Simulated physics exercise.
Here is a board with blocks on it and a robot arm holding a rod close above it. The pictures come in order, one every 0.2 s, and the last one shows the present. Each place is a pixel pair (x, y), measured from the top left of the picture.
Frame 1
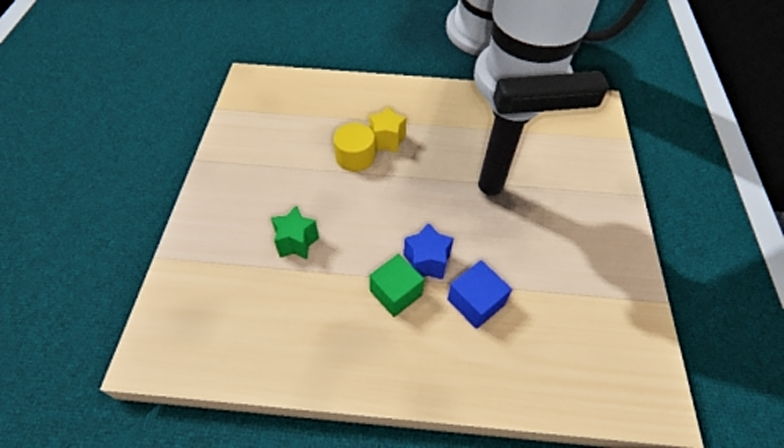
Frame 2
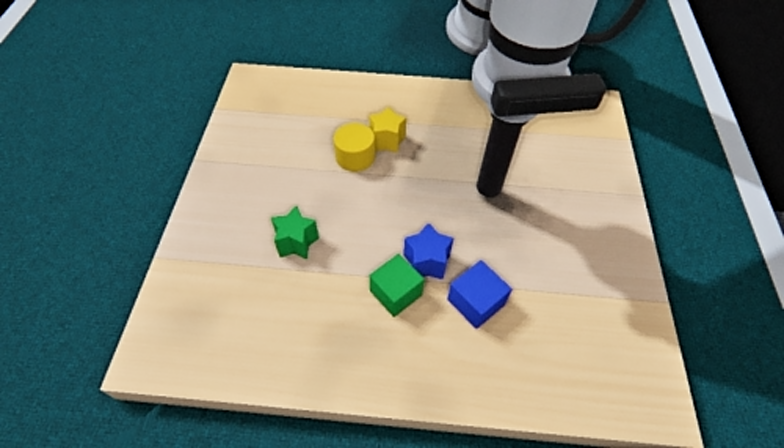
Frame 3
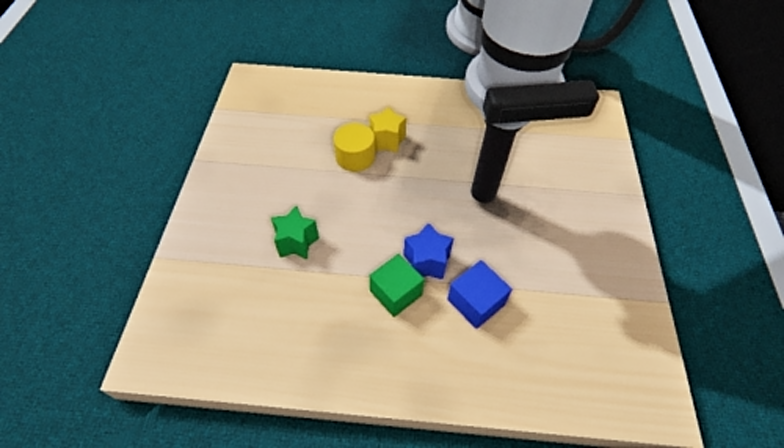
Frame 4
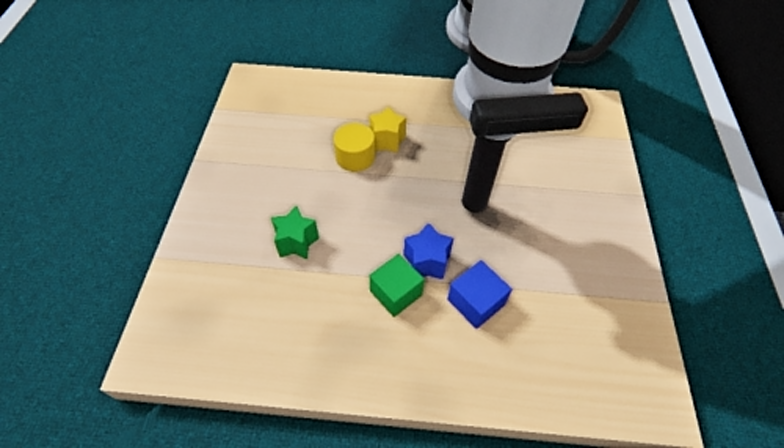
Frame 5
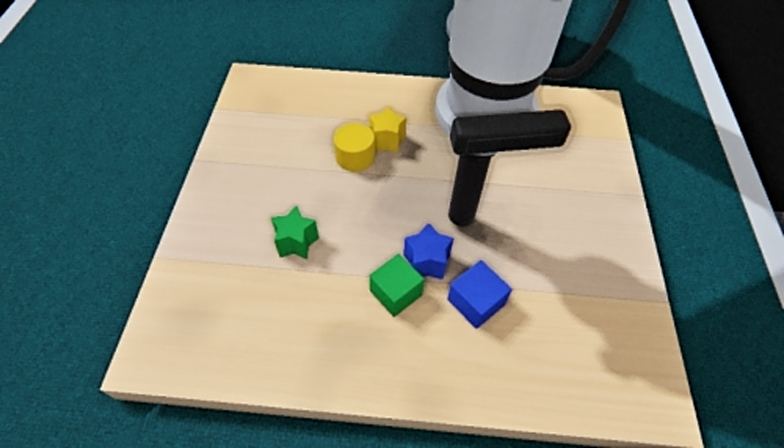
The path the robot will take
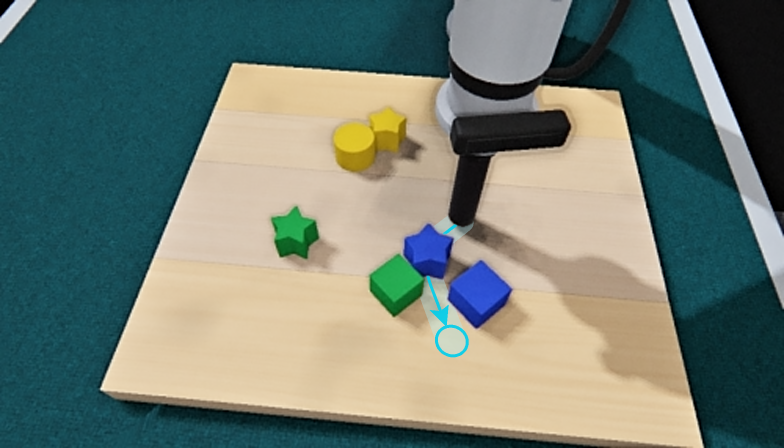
A robot arm holding a black rod moved slowly left and toward the viewer over a wooden board, nearing the blue star, while the yellow, green and blue blocks all stayed still.
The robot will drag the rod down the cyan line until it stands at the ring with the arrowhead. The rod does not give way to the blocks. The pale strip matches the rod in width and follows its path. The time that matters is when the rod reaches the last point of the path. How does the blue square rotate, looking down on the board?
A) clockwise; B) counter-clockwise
That would be B.
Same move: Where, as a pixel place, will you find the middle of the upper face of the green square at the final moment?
Expect it around (367, 314).
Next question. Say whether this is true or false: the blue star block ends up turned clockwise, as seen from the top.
My answer: True.
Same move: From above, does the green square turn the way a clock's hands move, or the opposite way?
Rotates clockwise.
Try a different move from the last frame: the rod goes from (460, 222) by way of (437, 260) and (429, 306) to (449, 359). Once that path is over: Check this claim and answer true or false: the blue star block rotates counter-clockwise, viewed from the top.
False.
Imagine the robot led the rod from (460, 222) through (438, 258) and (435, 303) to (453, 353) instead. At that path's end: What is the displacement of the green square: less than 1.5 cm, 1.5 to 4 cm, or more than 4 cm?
Goes over 4 cm.
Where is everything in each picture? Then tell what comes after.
In the first picture, lower end of the rod (491, 186), tops of blocks, green square (397, 277), blue star block (430, 244), blue square (482, 286).
In the second picture, rod (489, 188), blocks as before.
In the third picture, rod (484, 193), blocks as before.
In the fourth picture, rod (475, 202), blocks as before.
In the fifth picture, rod (461, 216), green square (397, 277), blue star block (430, 244), blue square (482, 286).
The drawn path runs from (460, 222) through (430, 251) and (434, 294) to (452, 341).
What follows on the original path. One third of the way, rod (431, 245); green square (390, 285), turned 15° clockwise; blue star block (422, 260), turned 15° anticlockwise.
Two thirds of the way, rod (435, 289); green square (370, 312), turned 35° clockwise; blue star block (413, 300).
At the end, rod (453, 336); green square (367, 314), turned 45° clockwise; blue star block (416, 322), turned 50° clockwise; blue square (491, 294), turned 40° anticlockwise.
